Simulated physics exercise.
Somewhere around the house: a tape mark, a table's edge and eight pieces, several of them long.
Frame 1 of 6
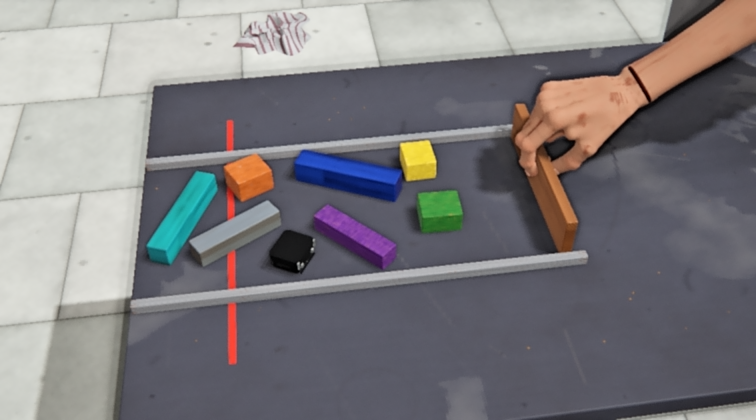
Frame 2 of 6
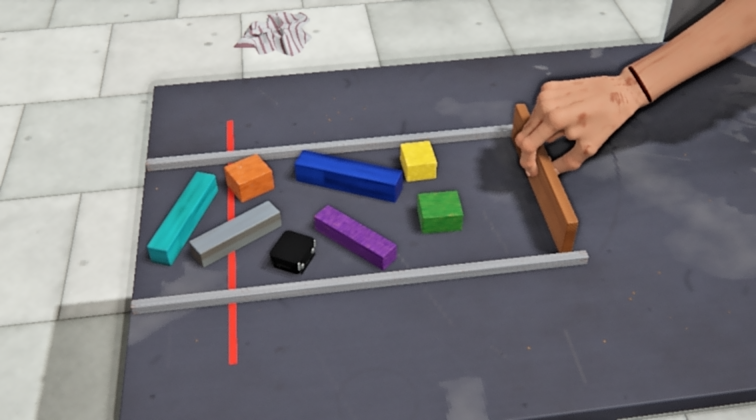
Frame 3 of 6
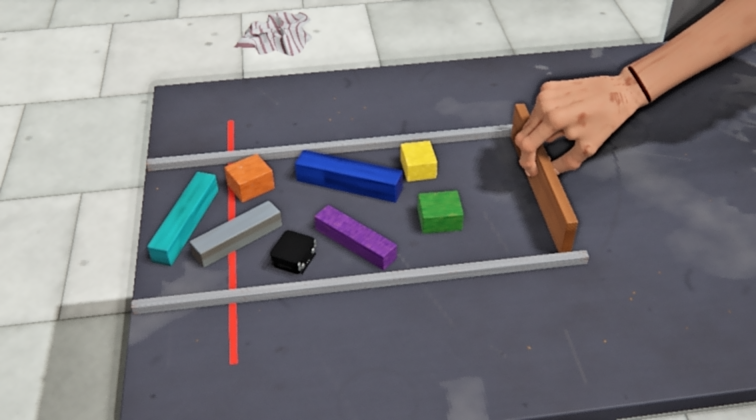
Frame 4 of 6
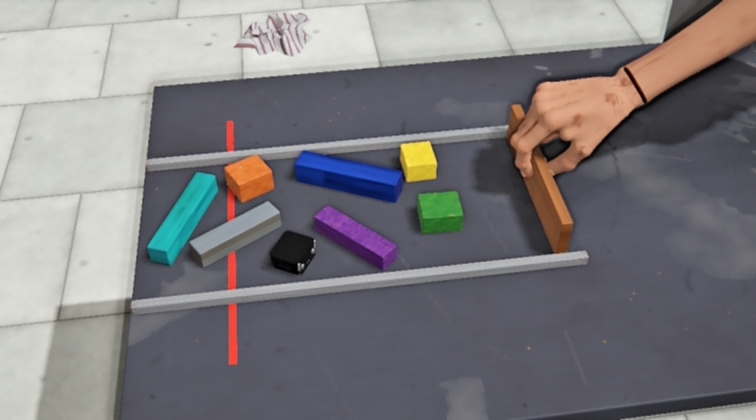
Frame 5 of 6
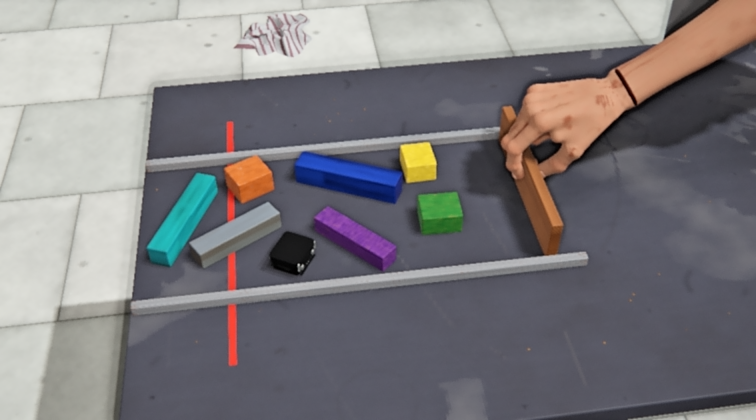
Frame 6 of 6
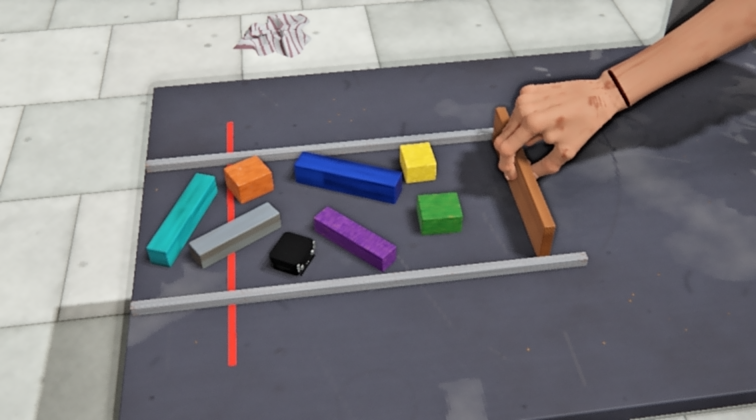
To begin with, a hand holds a brown board upright at the right end of two pale rails, with eight coloured pieces lying between them near a red line. The hand stays nearly still, then slides the board slightly left, while the pieces remain in place, the board not touching them.
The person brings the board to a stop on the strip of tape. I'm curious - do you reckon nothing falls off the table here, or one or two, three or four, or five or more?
I'd say one or two fall off.
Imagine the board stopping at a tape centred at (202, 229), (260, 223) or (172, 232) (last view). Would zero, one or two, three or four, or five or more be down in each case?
Counts as listed: Three to four / zero / 5 or more.
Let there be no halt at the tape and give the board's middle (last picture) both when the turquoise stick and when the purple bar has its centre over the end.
The turquoise stick gives roughly (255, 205), the purple bar roughly (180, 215).
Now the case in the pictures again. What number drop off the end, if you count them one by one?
The count is 1.
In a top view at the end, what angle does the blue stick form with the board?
About 35°.
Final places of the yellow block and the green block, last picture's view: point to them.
Positions - first (215, 174), then (210, 240).
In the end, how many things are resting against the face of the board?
All in all, 4.
Soon after, none off yet; turquoise stick at rest near (184, 218); grey stick at rest near (236, 235); orange block at rest near (249, 179).
Then, none off yet; turquoise stick moving near (180, 220); grey stick at rest near (235, 234); orange block moved a little near (235, 183).
At rest, the number that fall off is one or two; fallen, turquoise stick.
